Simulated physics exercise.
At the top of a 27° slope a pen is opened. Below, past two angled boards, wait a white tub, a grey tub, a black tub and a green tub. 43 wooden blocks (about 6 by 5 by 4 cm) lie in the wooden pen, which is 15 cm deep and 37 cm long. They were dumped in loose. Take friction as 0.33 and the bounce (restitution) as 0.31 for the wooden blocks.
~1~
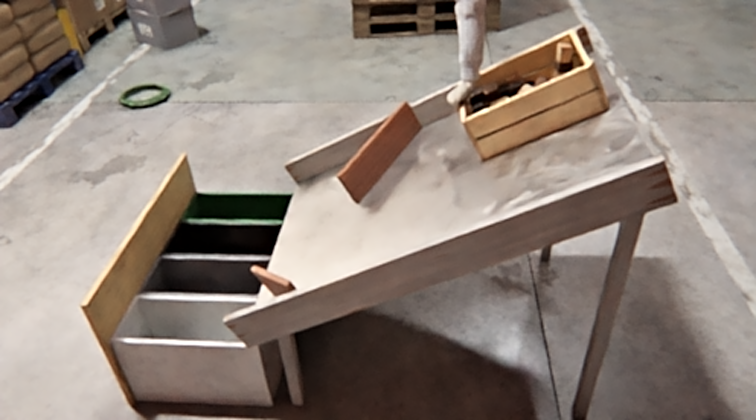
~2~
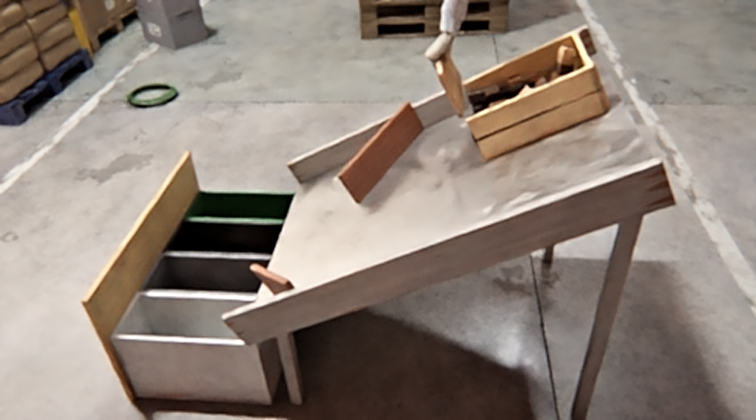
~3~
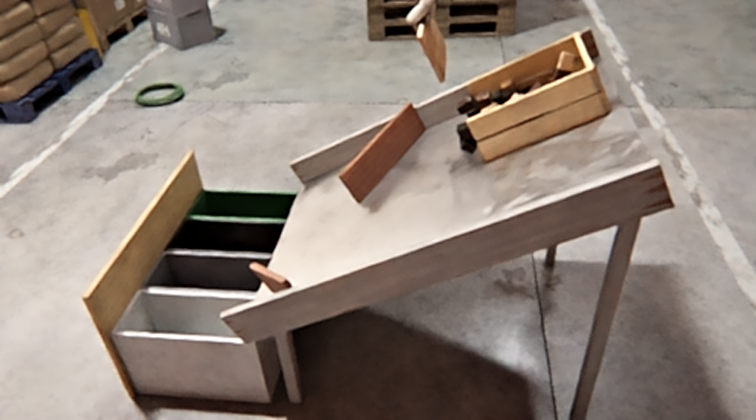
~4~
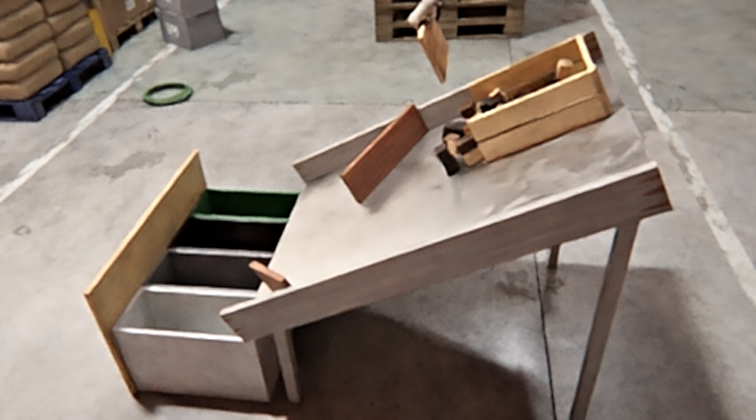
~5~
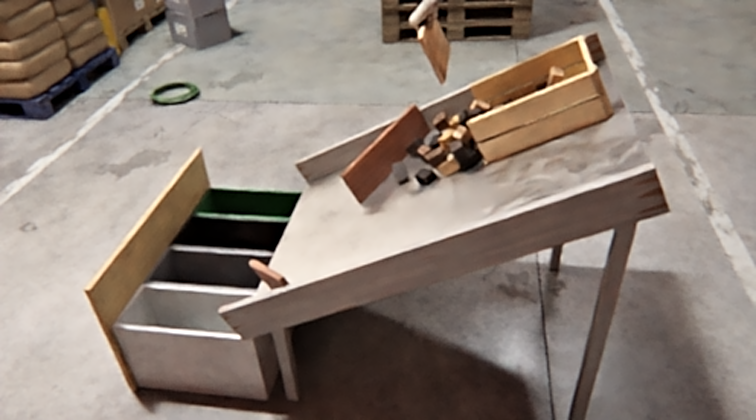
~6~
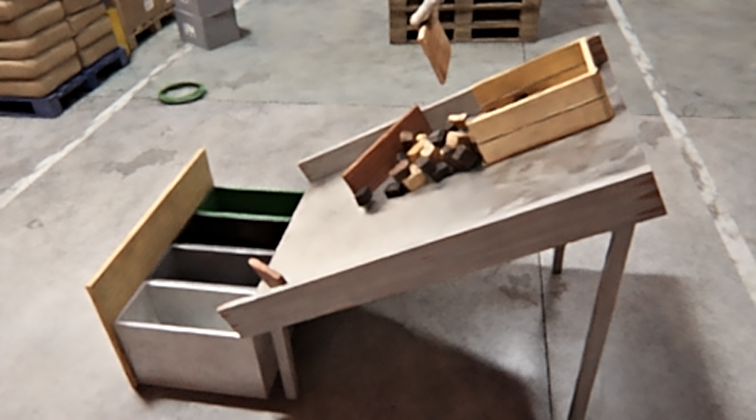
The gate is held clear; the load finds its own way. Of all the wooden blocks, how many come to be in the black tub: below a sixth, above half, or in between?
In the end under a sixth of them are in the black tub.
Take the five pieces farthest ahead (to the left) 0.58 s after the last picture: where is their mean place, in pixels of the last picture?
Around (236, 289).
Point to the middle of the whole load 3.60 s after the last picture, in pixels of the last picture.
At about (248, 299).
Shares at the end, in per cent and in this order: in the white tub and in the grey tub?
About 10 and 40 per cent.
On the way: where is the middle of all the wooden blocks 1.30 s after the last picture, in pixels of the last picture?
Around (264, 245).
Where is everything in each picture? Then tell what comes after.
In the first picture (each is followed by its nearest rim corner in this view; the camera moves round a little), wooden pen, (587, 66); black tub, (282, 257); none out.
Wooden pen, (587, 67), in the second picture.
Wooden pen, (588, 69); 3 out, in the third picture.
Wooden pen, (589, 71); 10 out, the lowest block at (451, 164), in the fourth picture.
Wooden pen, (590, 72); 20 out, the lowest block at (415, 147), in the fifth picture.
Wooden pen, (590, 74); black tub, (287, 252); 28 out, the lowest block at (364, 196), in the sixth picture.
Then, 0.58 s after the last picture, 1 in the white tub, 1 in the grey tub, 38 on the slope and 3 in the air.
Then, 1.30 s after the last picture, 5 in the white tub, 14 in the grey tub, 1 in the black tub, 21 on the slope and 2 in the air.
Then, 2.30 s after the last picture, 5 in the white tub, 17 in the grey tub, 1 in the black tub and 20 on the slope.
Final count (3.60 s after the last picture), 5 in the white tub, 18 in the grey tub, 2 in the black tub and 18 on the slope. Asked share, 2 of 43, 5 per cent.
